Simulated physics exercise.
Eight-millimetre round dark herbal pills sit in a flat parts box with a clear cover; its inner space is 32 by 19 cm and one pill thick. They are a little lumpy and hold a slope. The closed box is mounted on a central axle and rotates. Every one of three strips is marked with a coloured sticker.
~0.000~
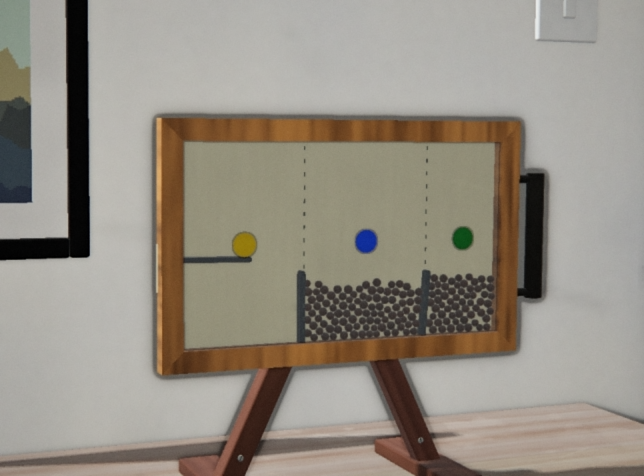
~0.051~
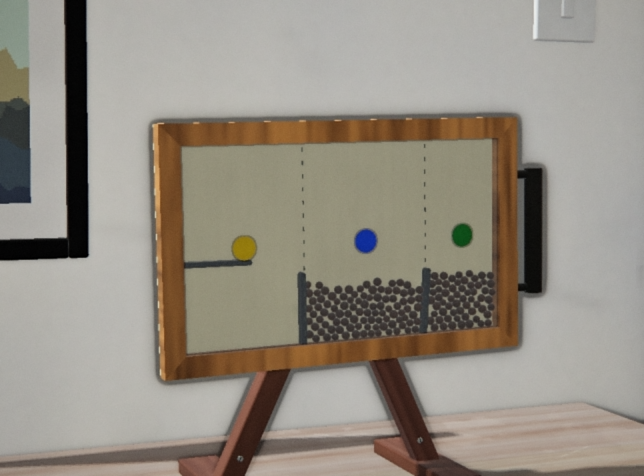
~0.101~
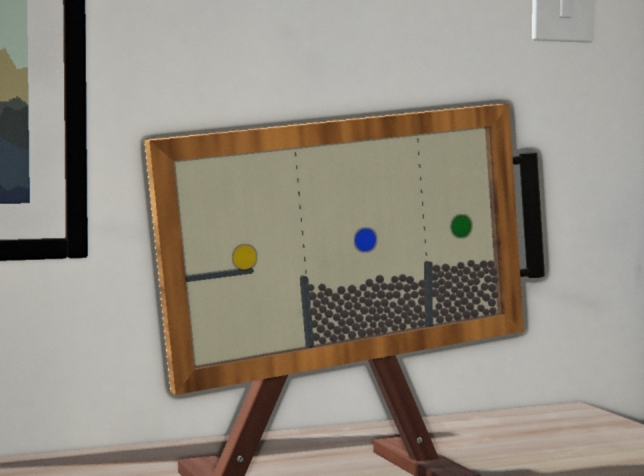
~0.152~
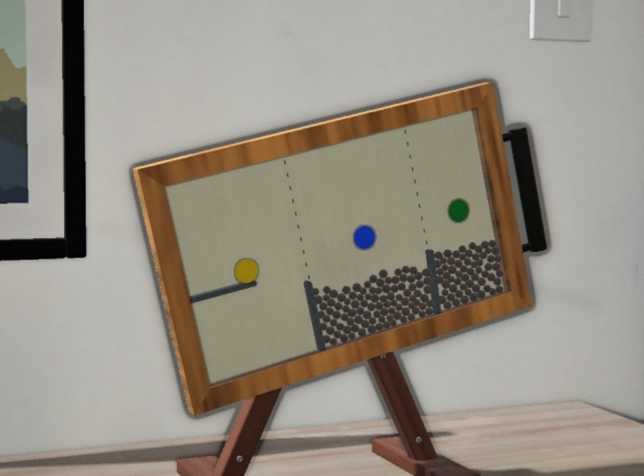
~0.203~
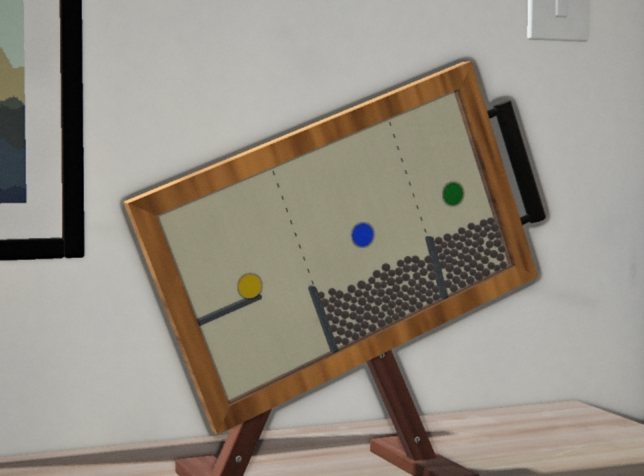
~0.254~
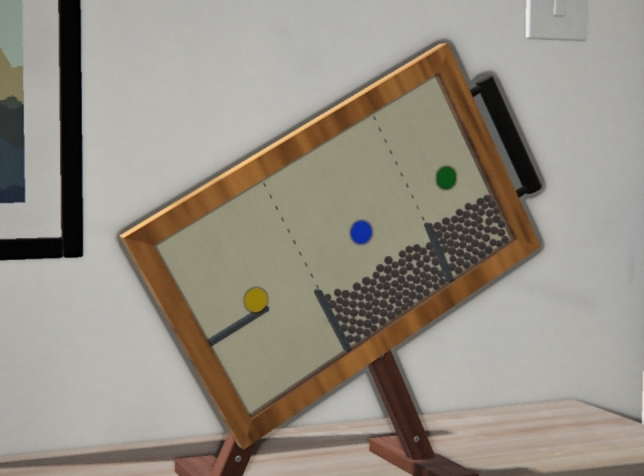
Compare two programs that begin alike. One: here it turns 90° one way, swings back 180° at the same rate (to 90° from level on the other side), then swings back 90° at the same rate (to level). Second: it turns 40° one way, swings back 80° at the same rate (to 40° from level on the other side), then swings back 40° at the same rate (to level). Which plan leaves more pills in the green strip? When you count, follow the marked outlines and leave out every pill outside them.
That would be the option listed before.
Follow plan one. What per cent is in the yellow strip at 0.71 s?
15 per cent.
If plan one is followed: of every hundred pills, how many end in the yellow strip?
Some 15 per cent.
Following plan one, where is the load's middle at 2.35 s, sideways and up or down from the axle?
I'd put it near 2 centimetres to the right and 8 centimetres below.
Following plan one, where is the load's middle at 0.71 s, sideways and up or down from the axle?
It sits around 4 cm to the right and around 2 cm up.
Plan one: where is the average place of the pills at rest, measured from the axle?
About 6 cm right and 7 cm below.
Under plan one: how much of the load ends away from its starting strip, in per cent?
Around 45 per cent, give or take.
Plan one. After 0.71 s, it stands 90° anticlockwise; the pills' middle is 4 cm right of and 2 cm above the centre; blue 55 %, green 30 %, yellow 15 %.
After 2.35 s, it stands 44° clockwise; the pills' middle is 2 cm right of and 8 cm below the centre; blue 35 %, green 45 %, yellow 15 %.
After 2.70 s, it stands level; the pills' middle is 7 cm right of and 6 cm below the centre; blue 35 %, green 45 %, yellow 15 %.
Settled by 3.9 s, it stands level; blue 35 %, green 45 %, yellow 15 %.
Plan two would end with blue 60 %, green 40 %, yellow 0 %.
